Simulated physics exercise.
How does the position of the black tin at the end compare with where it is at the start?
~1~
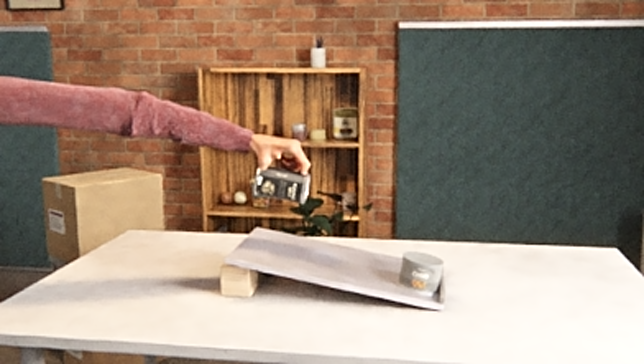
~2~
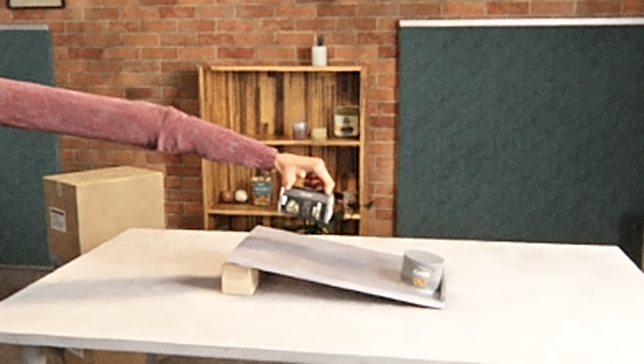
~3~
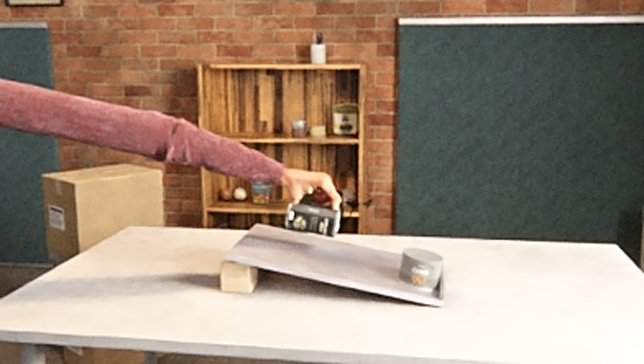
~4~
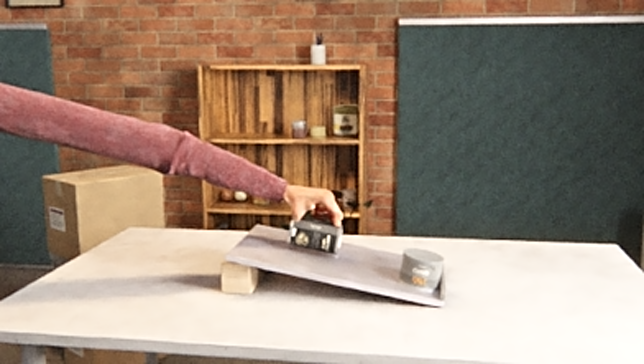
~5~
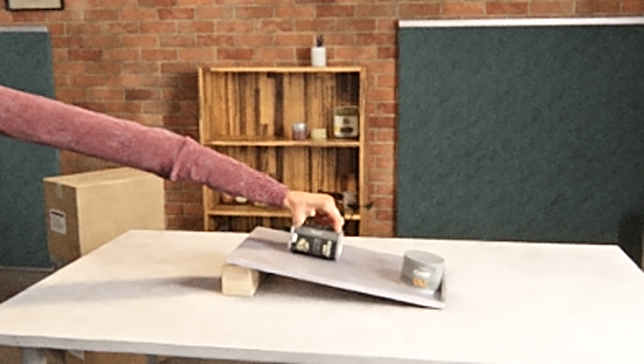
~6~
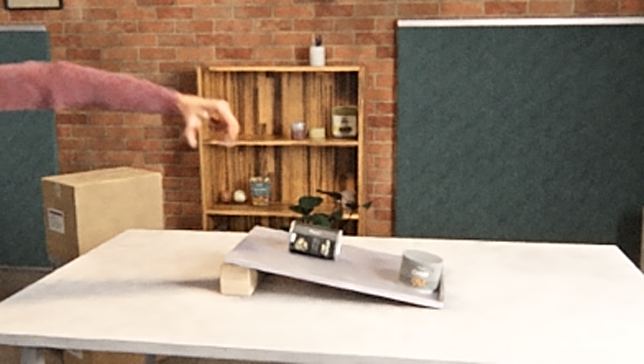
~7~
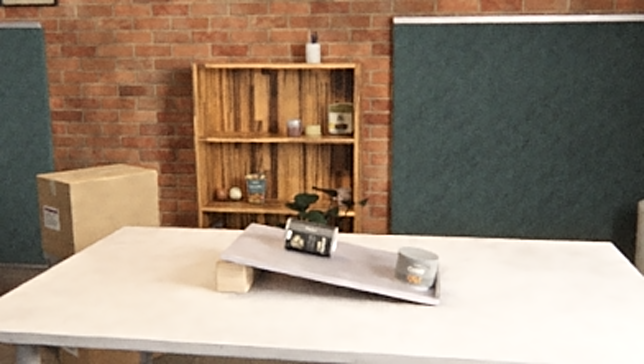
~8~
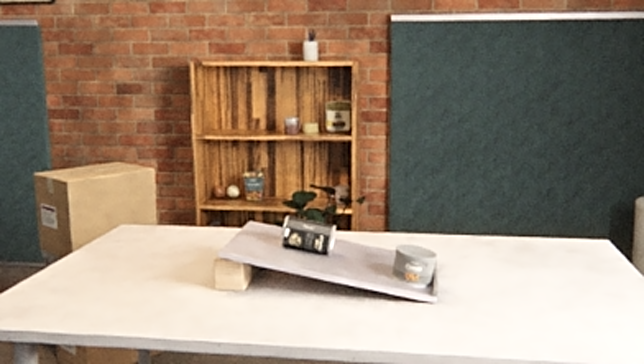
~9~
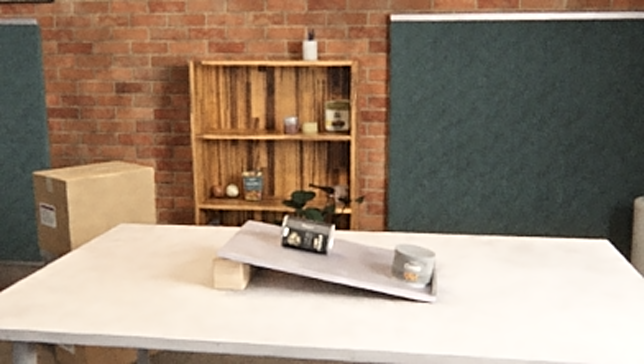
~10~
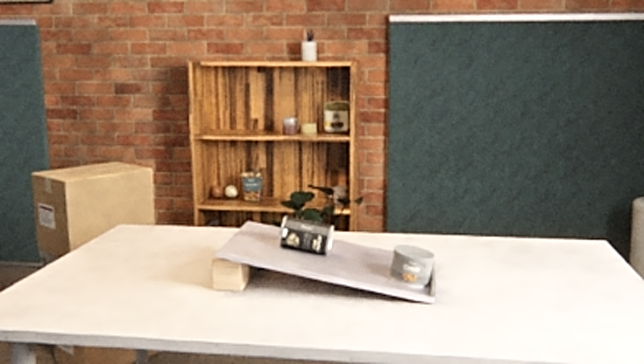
At the start the black tin is held in the air above the sloping board, and at the end it rests on the board by itself, lower and a little further right.
